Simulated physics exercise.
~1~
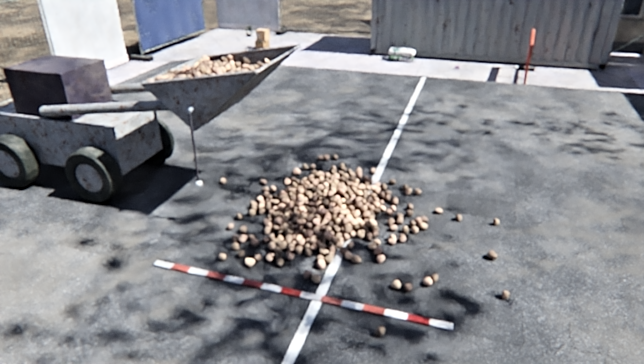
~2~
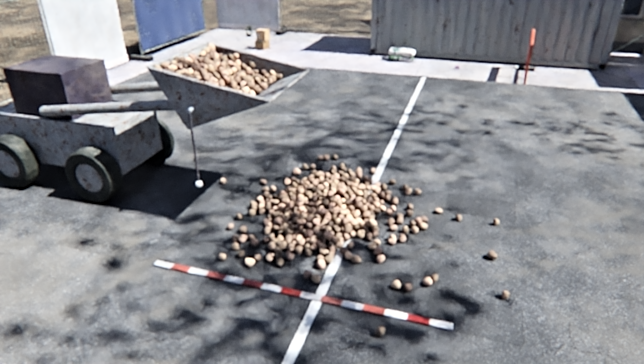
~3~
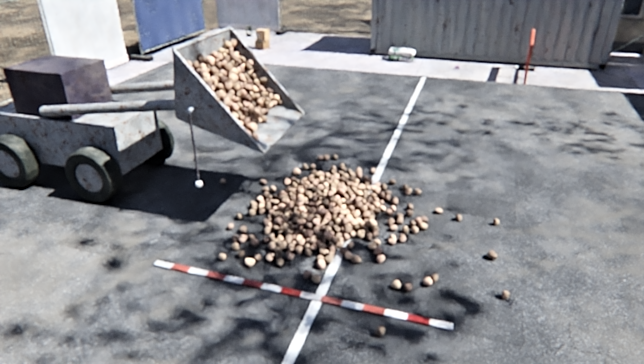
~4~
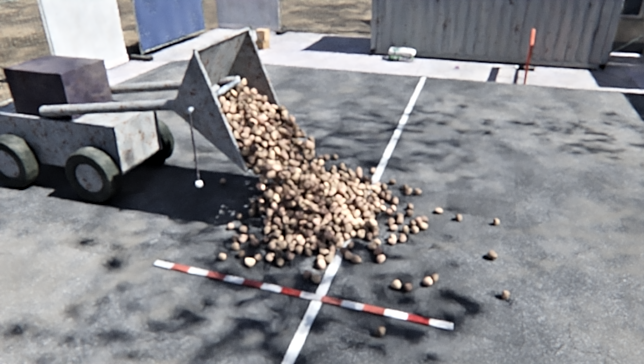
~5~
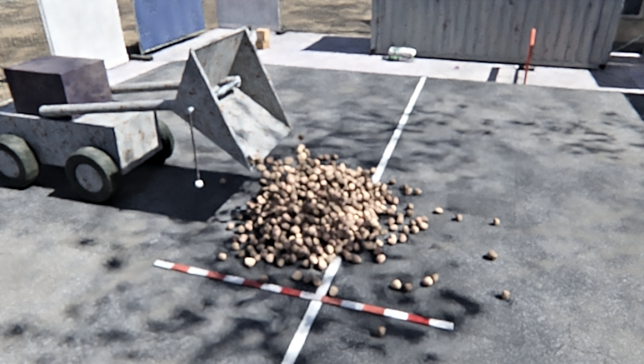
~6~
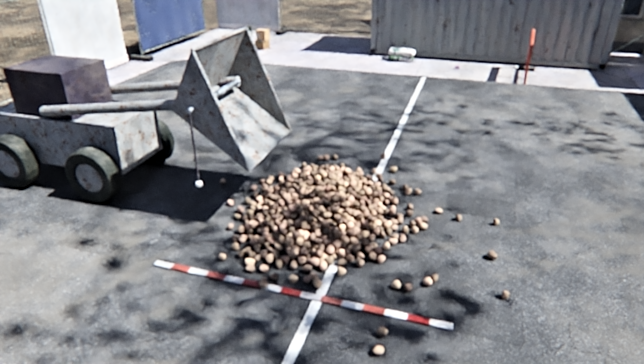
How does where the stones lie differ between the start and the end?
At the start the stones are split between the loader's bucket and a heap on the ground. At the end they all lie on the ground in and around one larger heap, so as a whole they sit lower and a little further right.
A grey loader tips its bucket of round stones onto a heap, leaving the bucket empty.
